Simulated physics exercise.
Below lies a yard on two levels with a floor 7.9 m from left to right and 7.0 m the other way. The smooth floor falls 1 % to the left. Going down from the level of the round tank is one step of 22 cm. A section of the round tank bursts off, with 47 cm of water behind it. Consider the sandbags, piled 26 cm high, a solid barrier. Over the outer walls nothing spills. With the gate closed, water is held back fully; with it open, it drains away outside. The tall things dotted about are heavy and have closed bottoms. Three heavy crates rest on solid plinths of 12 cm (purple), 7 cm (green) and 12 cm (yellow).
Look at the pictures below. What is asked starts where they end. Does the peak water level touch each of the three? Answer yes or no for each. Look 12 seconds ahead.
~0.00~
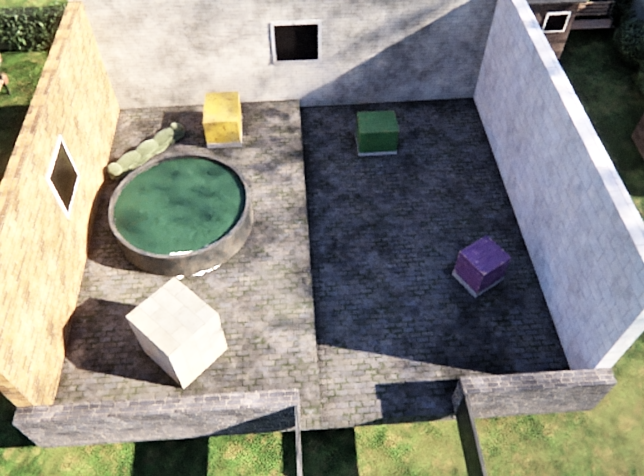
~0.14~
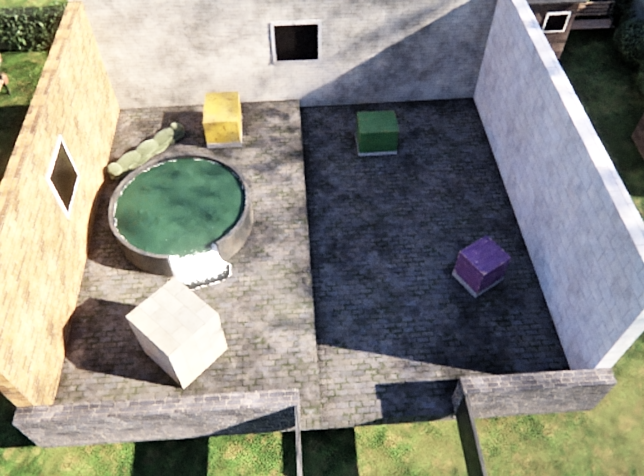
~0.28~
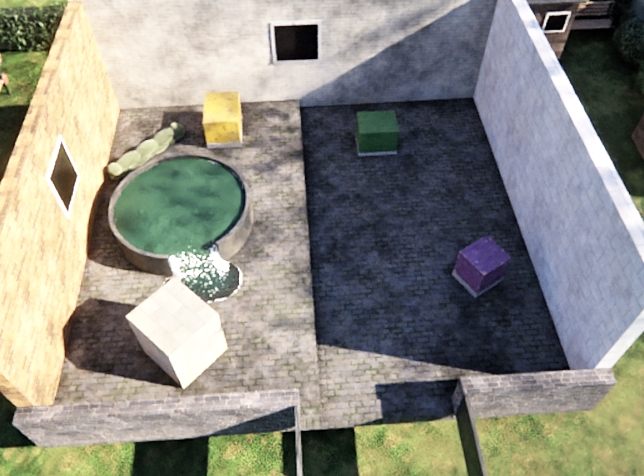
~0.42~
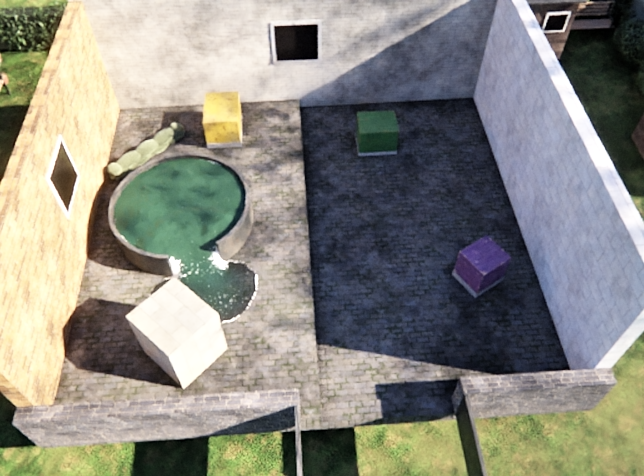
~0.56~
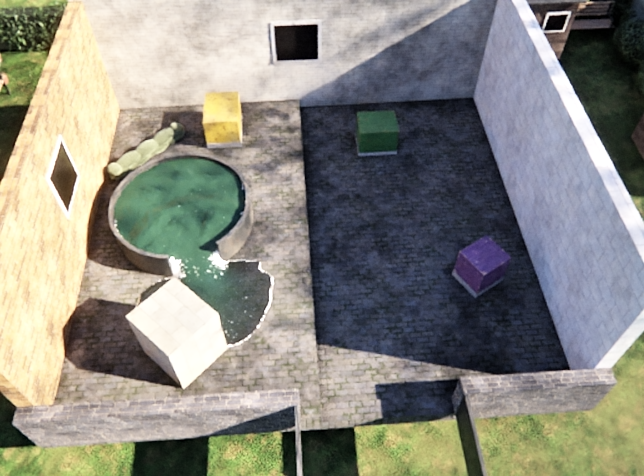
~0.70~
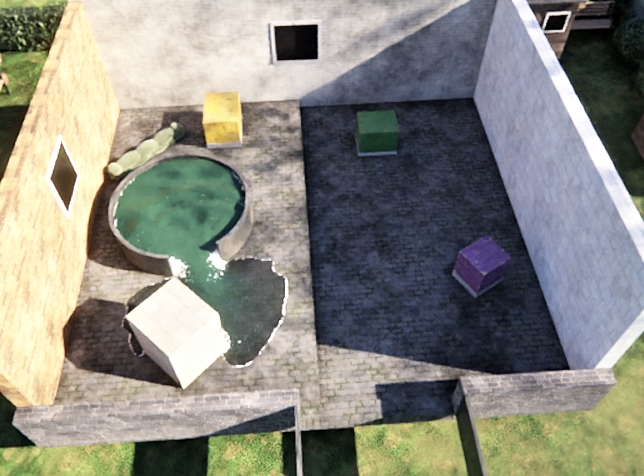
Crate by crate: Purple crate - no, untouched; green crate - no, untouched; yellow crate - no, untouched.
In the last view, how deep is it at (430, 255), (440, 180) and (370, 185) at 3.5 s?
Around 0 cm, 0 cm and 0 cm.
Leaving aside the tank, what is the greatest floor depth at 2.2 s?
Around 28 centimetres.
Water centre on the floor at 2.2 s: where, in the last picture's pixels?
Near (195, 253).
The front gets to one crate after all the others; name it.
That would be the green one.
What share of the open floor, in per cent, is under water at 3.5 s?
About 30 per cent.
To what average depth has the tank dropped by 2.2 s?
About 33 cm.
After 1.4 s water covers 10 % of the floor and is deepest (30 cm) near (195, 314); purple plinth not reached, green plinth not reached, yellow plinth not reached.
After 2.2 s water covers 20 % of the floor and is deepest (28 cm) near (195, 314); purple plinth not reached, green plinth not reached, yellow plinth not reached.
After 3.5 s water covers 30 % of the floor and is deepest (21 cm) near (195, 314); purple plinth not reached, green plinth not reached, yellow plinth not reached.
After 7.0 s water covers 40 % of the floor and is deepest (14 cm) near (195, 314); purple plinth reached, green plinth not reached, yellow plinth not reached.
After 12.0 s water covers 65 % of the floor and is deepest (8 cm) near (195, 314); highest at the purple plinth 6 cm, highest at the green plinth 2 cm, highest at the yellow plinth 3 cm.
